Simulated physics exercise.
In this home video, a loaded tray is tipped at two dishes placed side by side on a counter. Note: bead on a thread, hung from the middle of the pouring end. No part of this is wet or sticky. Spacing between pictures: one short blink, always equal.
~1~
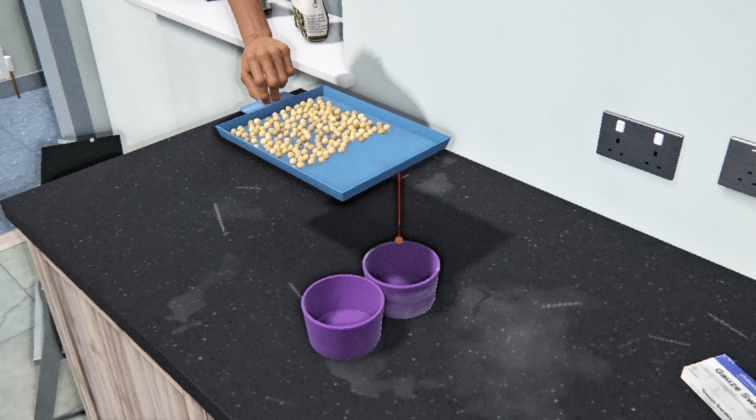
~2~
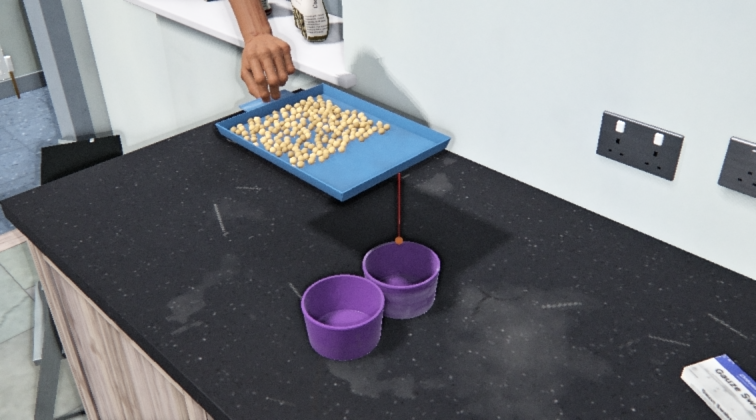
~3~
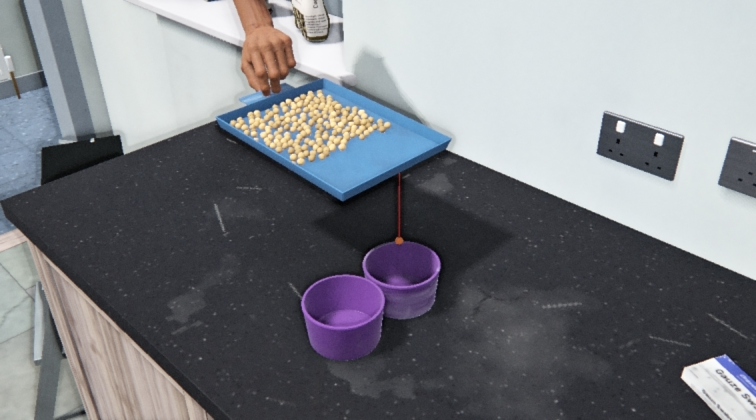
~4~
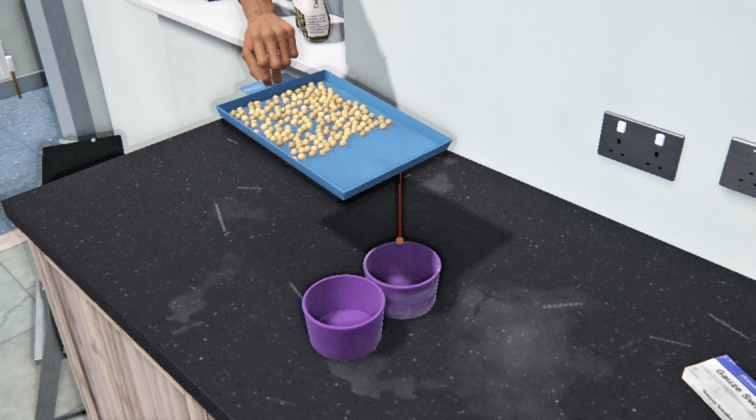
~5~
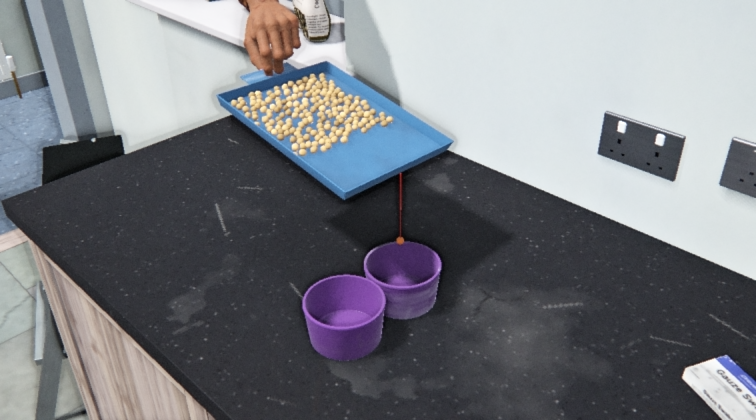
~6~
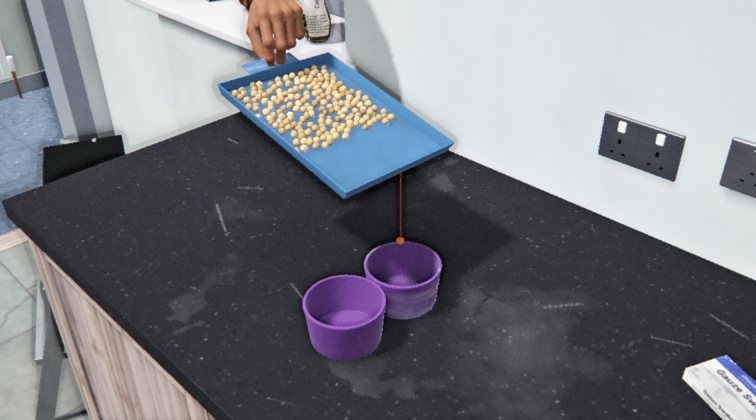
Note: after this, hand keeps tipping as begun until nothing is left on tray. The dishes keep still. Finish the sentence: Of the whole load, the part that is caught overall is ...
... less than half of it.
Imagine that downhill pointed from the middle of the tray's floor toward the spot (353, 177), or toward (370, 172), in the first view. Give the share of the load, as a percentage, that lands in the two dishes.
First case: 80 %; second case: 80 %.
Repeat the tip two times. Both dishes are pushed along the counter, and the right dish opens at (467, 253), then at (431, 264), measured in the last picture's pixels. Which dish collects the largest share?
Place 1: The one on the right side; place 2: The one on the right side.
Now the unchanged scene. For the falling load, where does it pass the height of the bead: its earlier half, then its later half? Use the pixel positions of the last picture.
(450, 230), then (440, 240).
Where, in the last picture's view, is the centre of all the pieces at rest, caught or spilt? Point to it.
Roughly pixel (460, 277).
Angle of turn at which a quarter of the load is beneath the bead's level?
Roughly 95 degrees of tilt.
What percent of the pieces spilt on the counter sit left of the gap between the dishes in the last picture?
Around 0 per cent, I reckon.
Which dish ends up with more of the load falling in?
Fuller: The right dish.
Soon after the last picture, tray tipped steeply; nearly all on the tray; a stray few in the right dish; a stray few outside both; a small part in the air.
A little later, tray tipped right over; about two thirds on the tray; a stray few in the left dish; a stray few in the right dish; about a quarter outside both; a small part in the air.
Later still, tray tipped past a quarter turn; a stray few in the left dish; about a quarter in the right dish; most outside both.
At rest, tray tipped past a quarter turn; a stray few in the left dish; about a quarter in the right dish; most outside both.
